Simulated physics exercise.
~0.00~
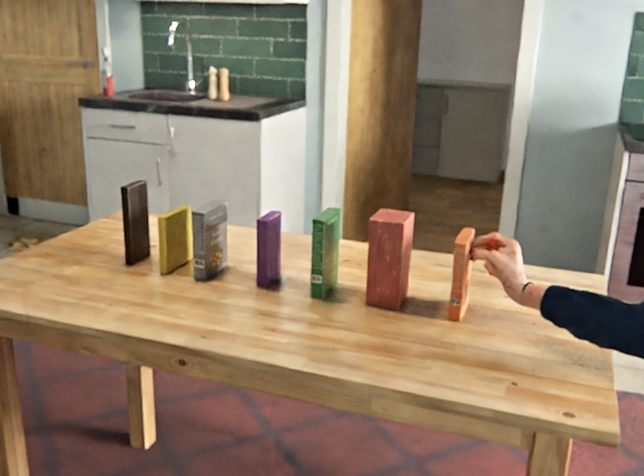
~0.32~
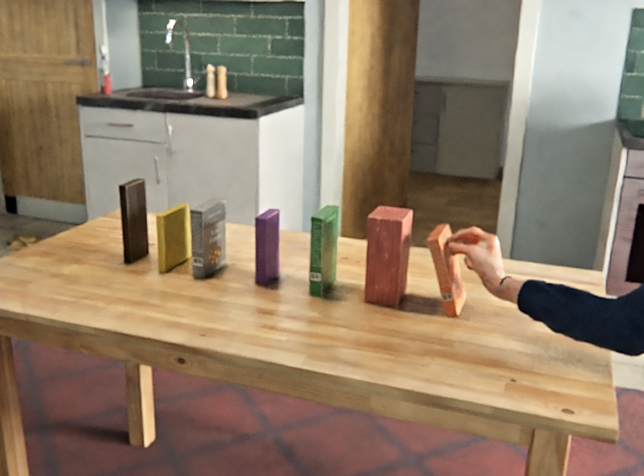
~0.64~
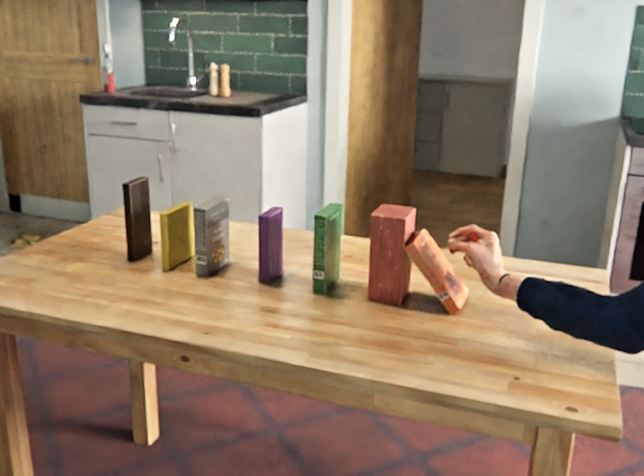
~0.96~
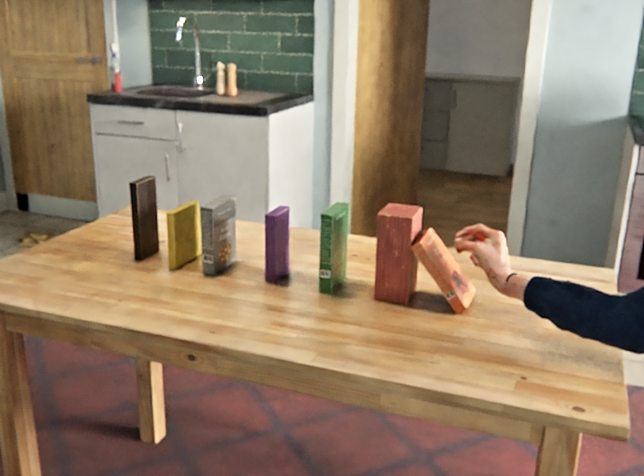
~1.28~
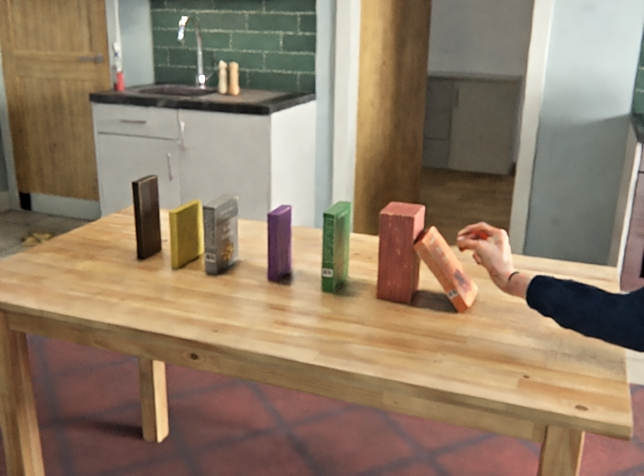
An orange packet at the right end of a spaced-out row on a wooden table was tipped left by a hand and came to rest leaning against the big red block, which stayed upright along with the green, purple, grey, yellow and black pieces.
